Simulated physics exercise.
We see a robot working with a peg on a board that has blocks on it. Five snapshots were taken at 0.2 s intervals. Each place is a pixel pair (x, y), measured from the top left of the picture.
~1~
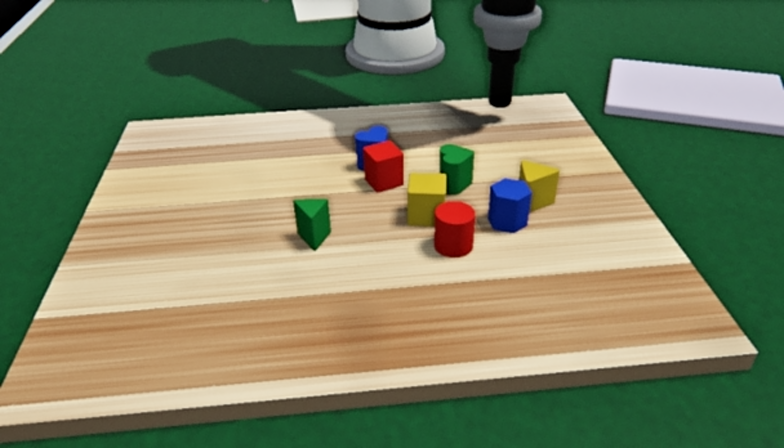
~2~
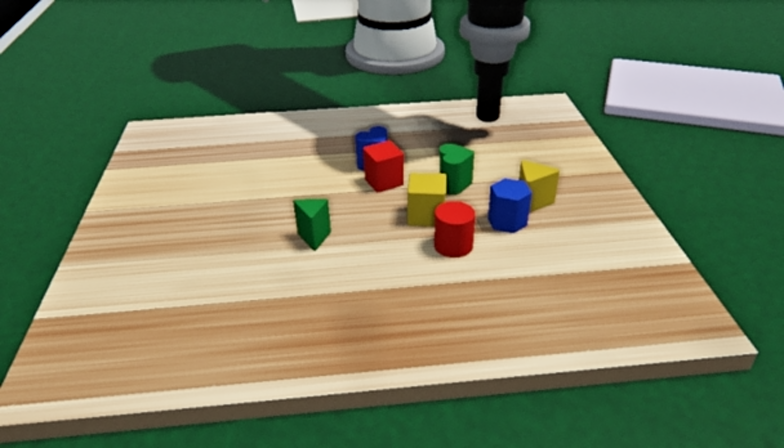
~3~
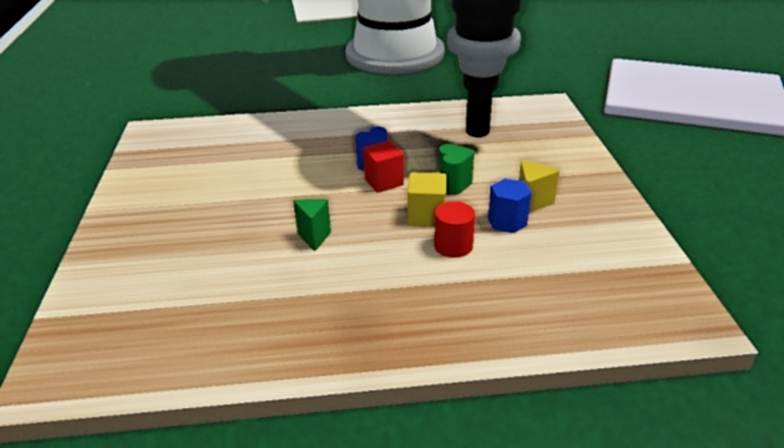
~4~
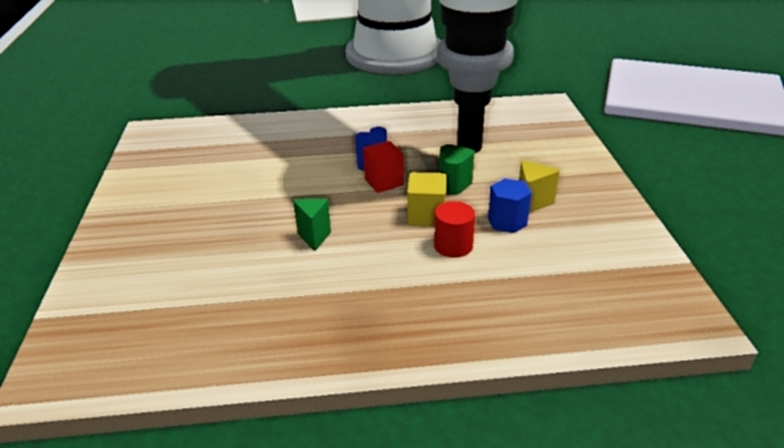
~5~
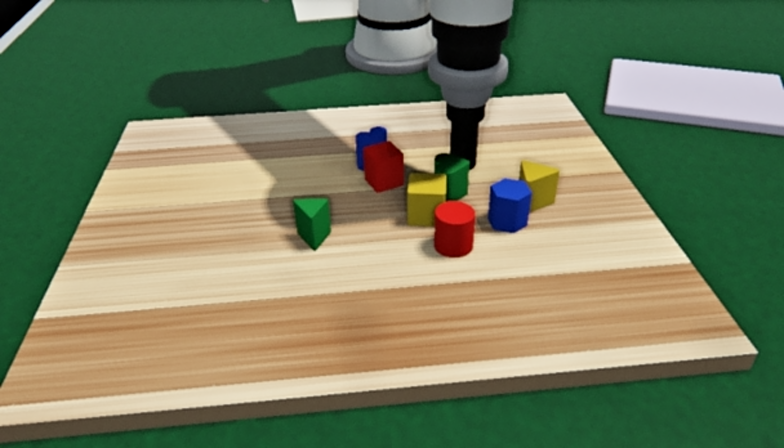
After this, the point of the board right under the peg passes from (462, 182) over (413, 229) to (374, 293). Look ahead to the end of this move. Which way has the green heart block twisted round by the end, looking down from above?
Spin direction: Counter-clockwise.
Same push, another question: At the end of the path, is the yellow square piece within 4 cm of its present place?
Final answer: No.
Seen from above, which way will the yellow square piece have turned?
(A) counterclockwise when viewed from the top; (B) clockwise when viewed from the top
Letter B.
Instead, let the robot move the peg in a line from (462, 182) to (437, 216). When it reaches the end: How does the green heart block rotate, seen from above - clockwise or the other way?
From the top, the block rotates counterclockwise.
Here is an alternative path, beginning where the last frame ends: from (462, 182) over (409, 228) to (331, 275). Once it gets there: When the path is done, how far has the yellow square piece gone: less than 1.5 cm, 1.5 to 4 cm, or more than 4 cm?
It slides well over 4 cm.
What follows on the original path. One third of the way, peg at (431, 196); yellow square piece at (404, 211), turned 45° clockwise; green heart block at (428, 196), turned 35° anticlockwise; red disc at (455, 214).
Two thirds of the way, peg at (396, 231); yellow square piece at (369, 251), turned 45° clockwise; green heart block at (395, 233), turned 40° anticlockwise; red disc at (456, 215).
At the end, peg at (373, 276); red square piece in place; yellow square piece at (331, 297), turned 55° clockwise; green heart block at (367, 281), turned 30° anticlockwise; red disc at (456, 215).
